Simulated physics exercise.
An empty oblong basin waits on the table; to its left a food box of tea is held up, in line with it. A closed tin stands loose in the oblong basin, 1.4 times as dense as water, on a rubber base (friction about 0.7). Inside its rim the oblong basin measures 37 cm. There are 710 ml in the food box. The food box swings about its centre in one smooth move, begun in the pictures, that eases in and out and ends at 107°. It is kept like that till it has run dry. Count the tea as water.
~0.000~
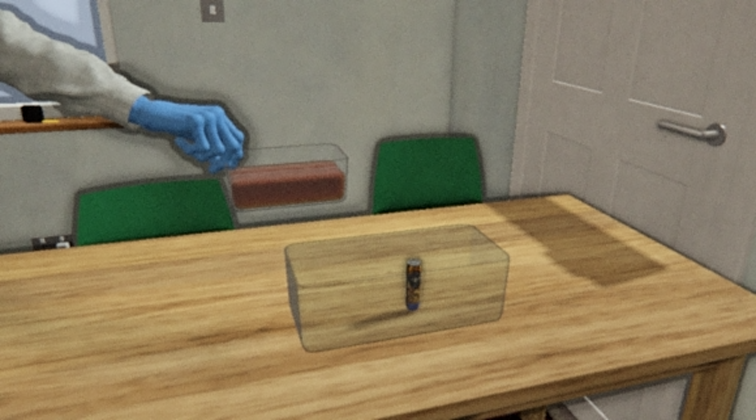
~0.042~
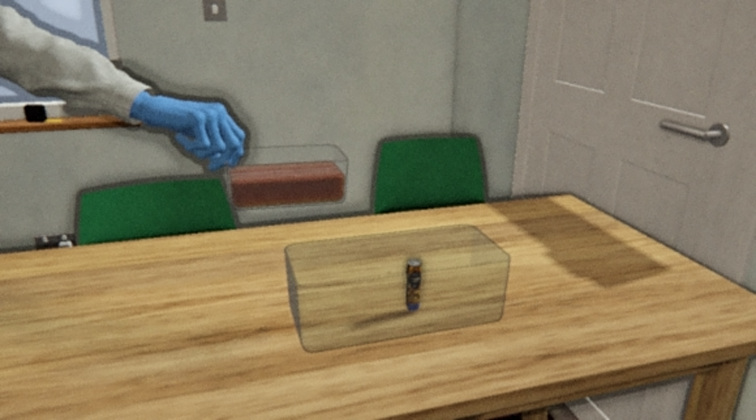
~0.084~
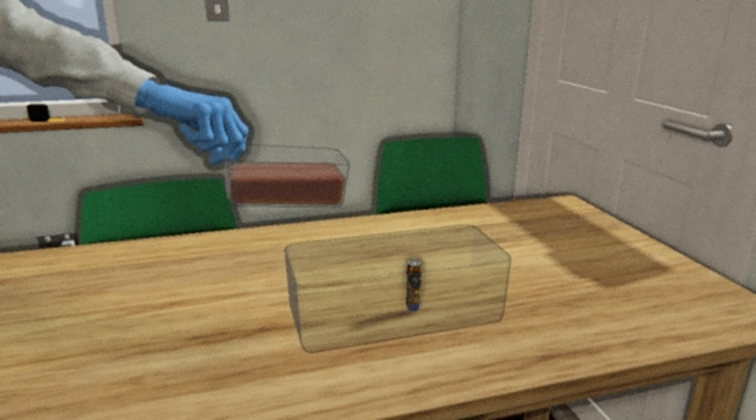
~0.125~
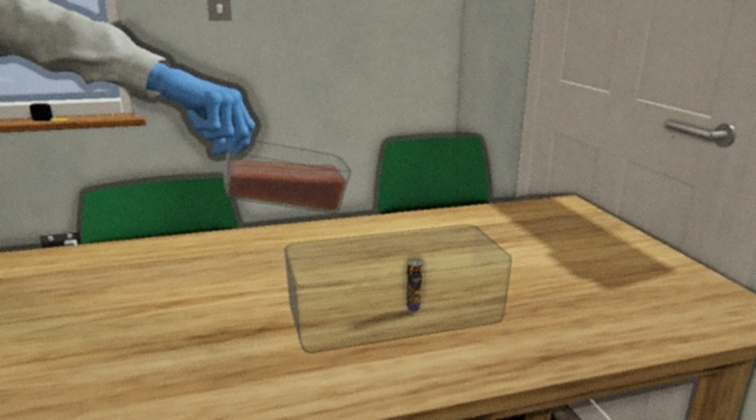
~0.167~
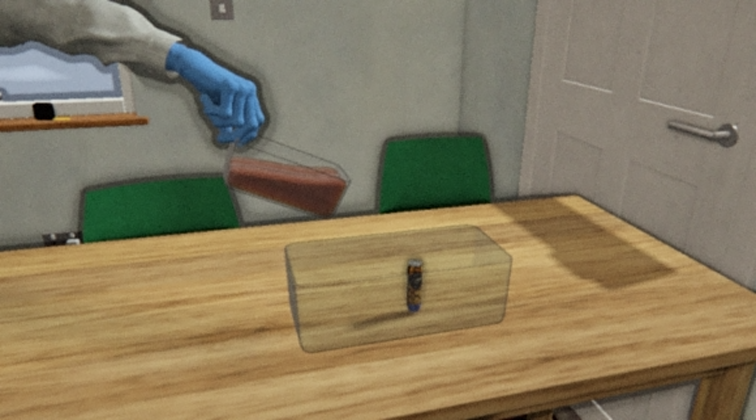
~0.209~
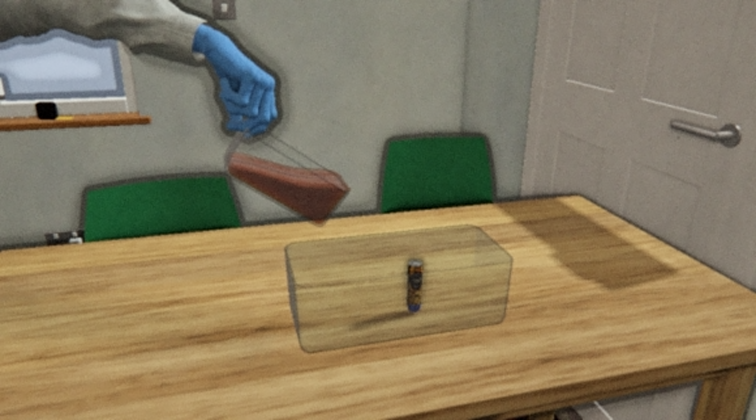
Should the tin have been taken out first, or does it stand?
The tin stays up.
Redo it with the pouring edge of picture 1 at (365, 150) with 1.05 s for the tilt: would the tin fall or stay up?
Then it stays up.
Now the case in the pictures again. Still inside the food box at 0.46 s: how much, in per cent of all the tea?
Near 10 in a hundred.
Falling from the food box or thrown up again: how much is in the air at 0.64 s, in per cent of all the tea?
Some 5 per cent.
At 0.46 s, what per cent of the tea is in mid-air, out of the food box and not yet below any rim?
About 46 per cent.
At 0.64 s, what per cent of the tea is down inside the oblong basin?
Near 92 in a hundred.
By 0.46 s the tilt is 102° and 11 per cent is still to pour; the tin stands where it began.
By 0.64 s the tilt is 107° and 3 per cent is still to pour; the tin stands where it began.
By 0.82 s the tilt is 107° and 0 per cent is still to pour; the tin stands where it began.
By 1.03 s the tilt is 107° and 0 per cent is still to pour; the tin stands where it began.
At rest the tin stands where it began.
